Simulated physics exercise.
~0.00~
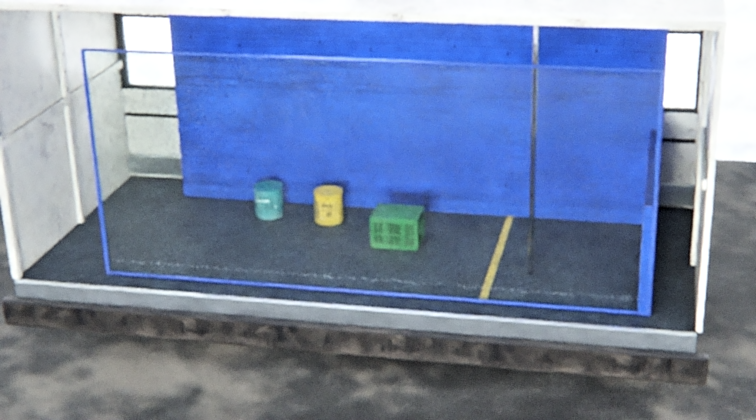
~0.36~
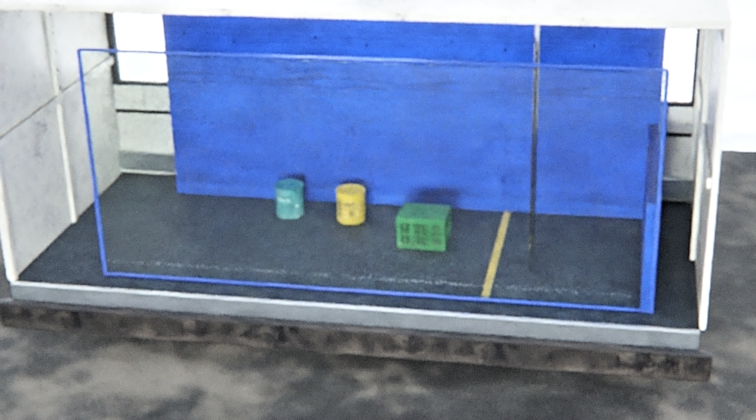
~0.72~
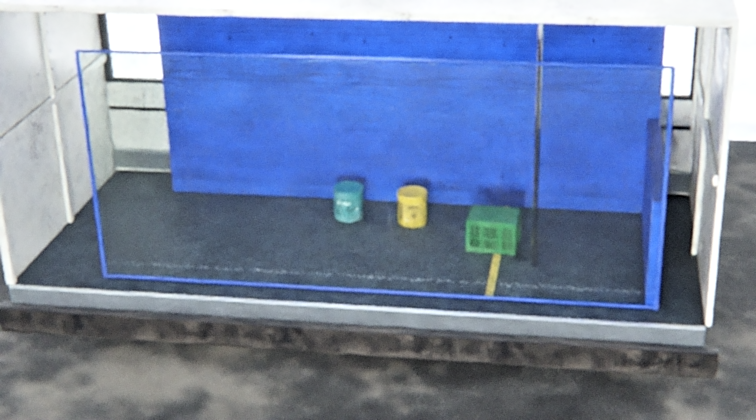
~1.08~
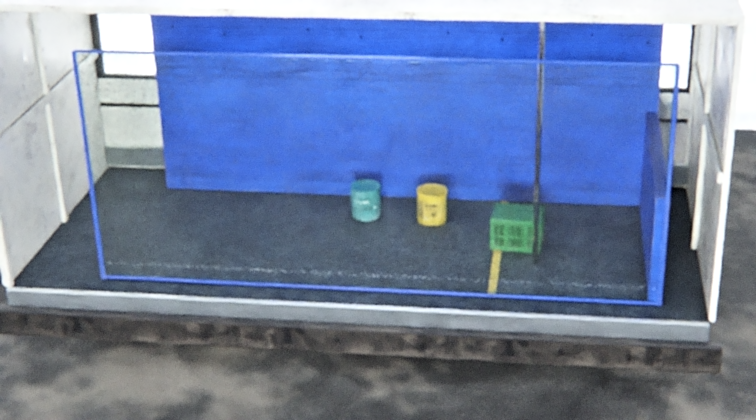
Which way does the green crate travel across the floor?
The green crate slides to the right, ending beyond the yellow line.
